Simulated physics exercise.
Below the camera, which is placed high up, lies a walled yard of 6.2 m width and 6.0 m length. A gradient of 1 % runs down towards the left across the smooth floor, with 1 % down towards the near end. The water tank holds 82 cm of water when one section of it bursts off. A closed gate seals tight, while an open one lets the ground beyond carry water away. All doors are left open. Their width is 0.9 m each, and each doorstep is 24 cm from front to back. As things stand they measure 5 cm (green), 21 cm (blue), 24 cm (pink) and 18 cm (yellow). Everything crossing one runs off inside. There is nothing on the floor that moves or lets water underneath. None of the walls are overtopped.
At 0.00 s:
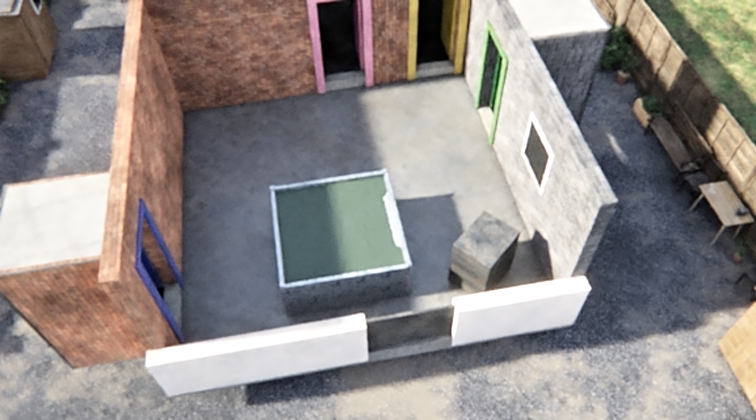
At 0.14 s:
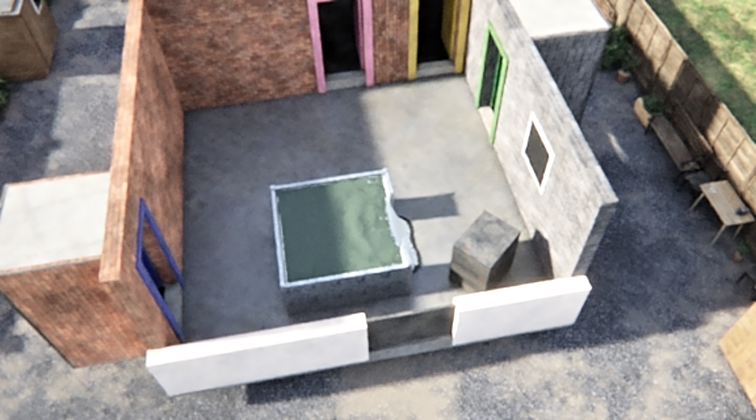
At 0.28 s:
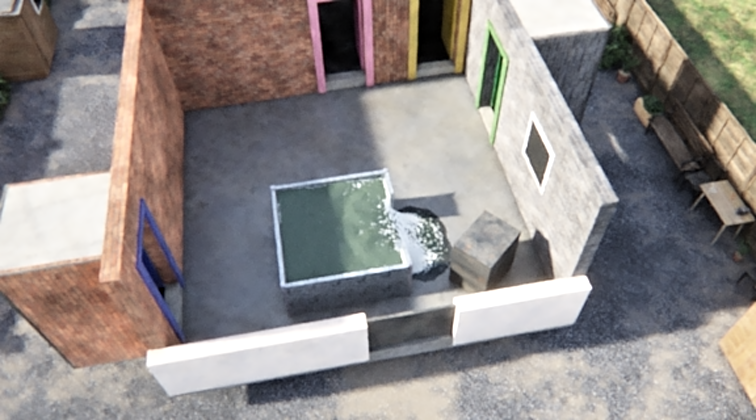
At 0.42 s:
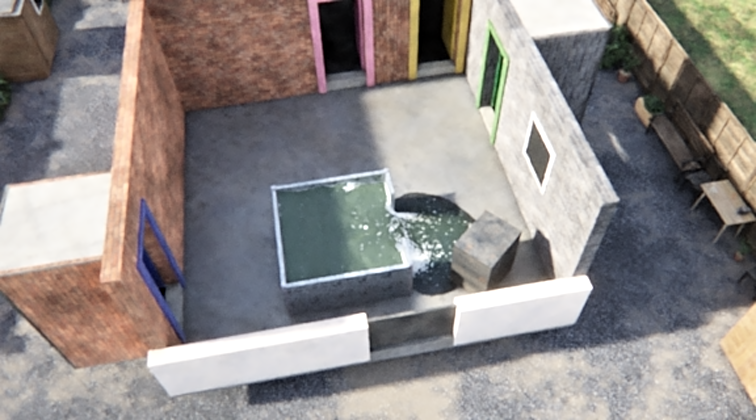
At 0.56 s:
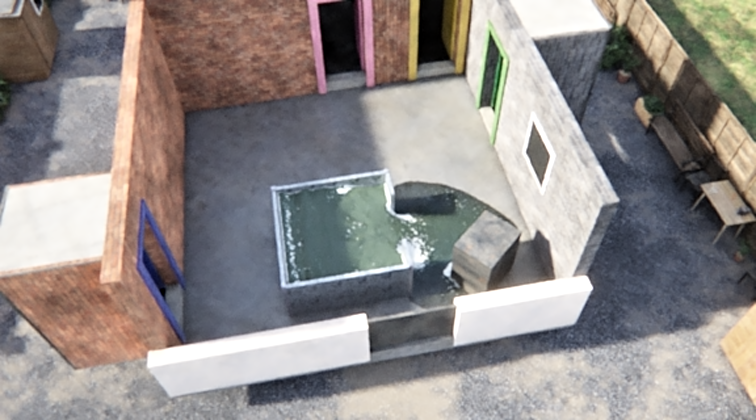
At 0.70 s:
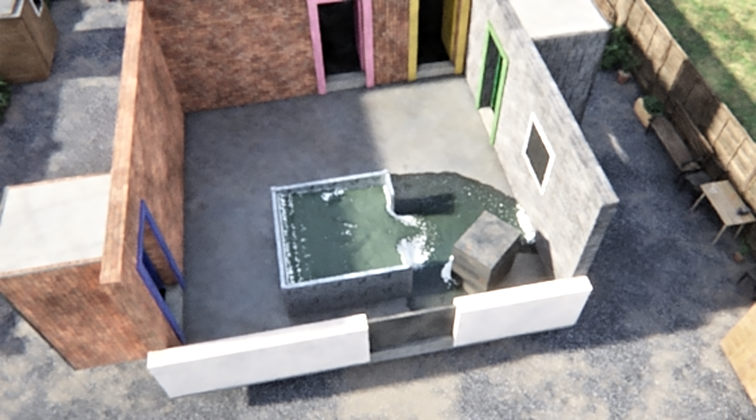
At first, greenish water lies still in a square tank inside a walled yard with brick and grey walls. Water then bursts through a gap in the tank's right side, foaming white, and spreads across the dry floor, surrounding the grey block and reaching close to the right wall.
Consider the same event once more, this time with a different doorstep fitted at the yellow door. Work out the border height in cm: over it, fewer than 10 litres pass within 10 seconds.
Border at about 28 cm.
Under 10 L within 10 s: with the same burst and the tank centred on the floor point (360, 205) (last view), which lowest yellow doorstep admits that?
25 cm or thereabouts.
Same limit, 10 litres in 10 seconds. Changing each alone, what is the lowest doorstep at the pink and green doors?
About 7.5 cm at pink and 10.5 cm at green.
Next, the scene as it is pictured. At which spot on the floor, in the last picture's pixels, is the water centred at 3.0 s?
Centre of the water: Approx. (411, 224) px.
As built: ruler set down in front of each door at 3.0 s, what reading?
In cm: Green 10, blue 0, pink 5, yellow 30.
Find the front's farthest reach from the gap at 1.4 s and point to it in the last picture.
Near pixel (485, 130).
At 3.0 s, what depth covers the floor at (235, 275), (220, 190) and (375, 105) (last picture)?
In order: Around 0, 0 and 3 cm.
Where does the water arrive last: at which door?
Coming last is the blue one.
After 1.4 s water covers 25 % of the floor, deepest (48 cm) near (515, 205); it has not reached the yellow door.
After 3.0 s water covers 45 % of the floor, deepest (33 cm) near (552, 296); 30 cm at the yellow door, 30 litres in over its 18 cm doorstep.
After 10.0 s water covers 100 % of the floor, deepest (22 cm) near (183, 374); 7 cm at the yellow door, 74 litres in over its 18 cm doorstep.
At the yellow door as built, the water arrived by 2.2 s and peaked near 32 cm at 2.6 s.
With a doorstep of 24 cm, 24 litres would have come in within the 10 s; with 33 cm, 1 litre. So under 10 litres takes about 28 cm.
